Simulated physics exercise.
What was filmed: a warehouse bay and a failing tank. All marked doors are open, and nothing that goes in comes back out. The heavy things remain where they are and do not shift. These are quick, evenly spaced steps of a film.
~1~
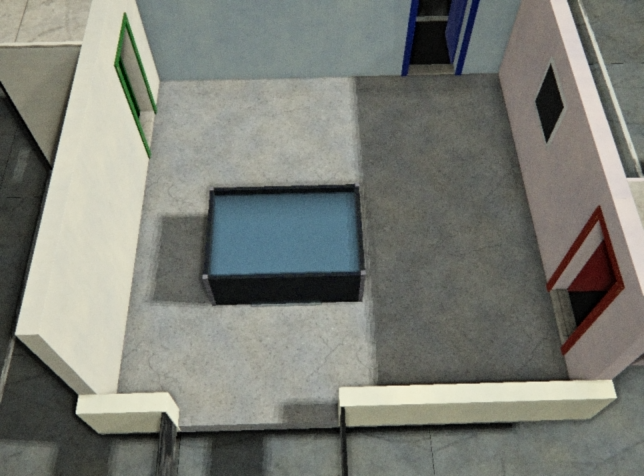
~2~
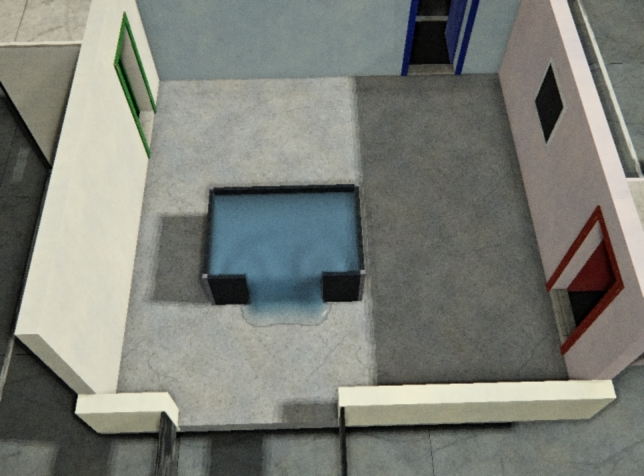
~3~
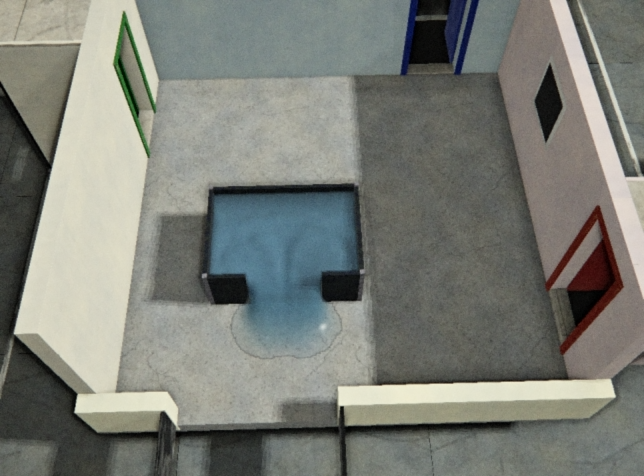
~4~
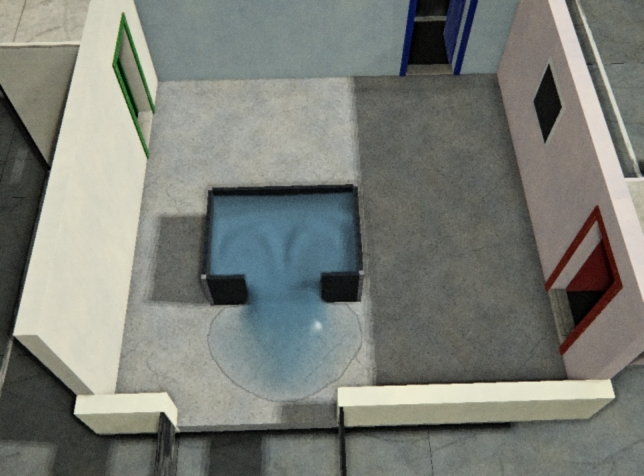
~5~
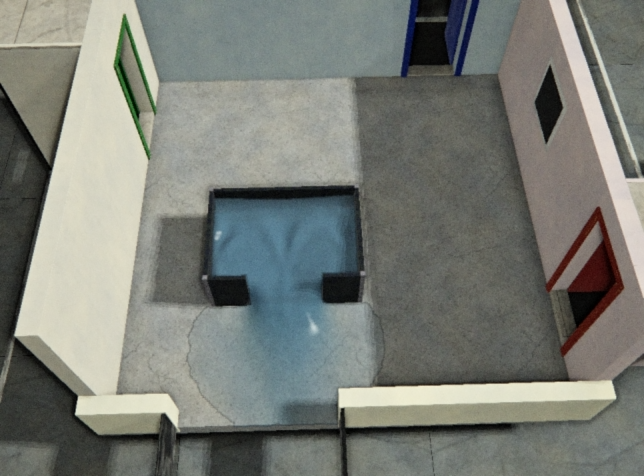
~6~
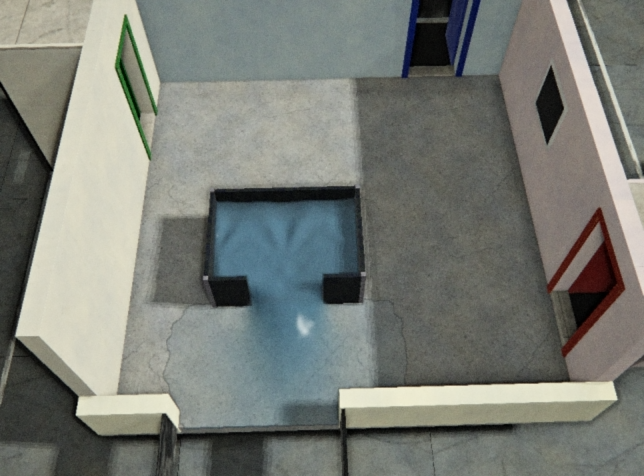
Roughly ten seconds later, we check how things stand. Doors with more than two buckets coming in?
The green door counts as not over. The blue door counts as not over. The red door counts as not over.
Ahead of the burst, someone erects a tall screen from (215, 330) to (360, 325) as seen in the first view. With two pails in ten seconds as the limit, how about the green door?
From my reading, I'd say the green door gets less than that.
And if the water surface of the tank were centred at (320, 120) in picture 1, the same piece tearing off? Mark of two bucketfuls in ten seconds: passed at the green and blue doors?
Green: Falls short; blue: Exceeds it.
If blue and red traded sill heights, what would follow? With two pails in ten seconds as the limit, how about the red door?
With the sills exchanged, the red door beats the cutoff.
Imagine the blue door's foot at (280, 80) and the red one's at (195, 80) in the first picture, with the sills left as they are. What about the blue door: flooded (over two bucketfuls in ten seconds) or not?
My answer is that the blue door stays beneath the limit.
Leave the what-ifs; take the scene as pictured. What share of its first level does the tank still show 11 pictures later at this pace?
Close to 44 %.
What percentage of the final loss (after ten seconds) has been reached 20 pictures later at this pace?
I make it 65 per cent.
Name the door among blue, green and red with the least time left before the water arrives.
The red one.
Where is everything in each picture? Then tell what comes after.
Still water in the open tank at (285, 232), in the first picture.
The front is at (248, 315), out from the gap at (286, 291), in the second picture.
The front is at (251, 348), out from the gap at (286, 292), in the third picture.
The front is at a hidden place, out from the gap at (285, 293), in the fourth picture.
The front is at a hidden place, out from the gap at (286, 294), in the fifth picture.
The front is at a hidden place, out from the gap at (287, 294), in the sixth picture.
A moment on, water covers 15 % of the floor; the green door not reached, the blue door not reached, the red door not reached.
Next, water covers 20 % of the floor; the green door not reached, the blue door not reached, the red door not reached.
Then, water covers 35 % of the floor; the green door not reached, the blue door not reached, the red door under two buckets in.
Later, water covers 50 % of the floor; the green door not reached, the blue door not reached, the red door under two buckets in.
In the end, water covers 65 % of the floor; the green door wet at the sill, nothing in, the blue door under two buckets in, the red door under two buckets in.
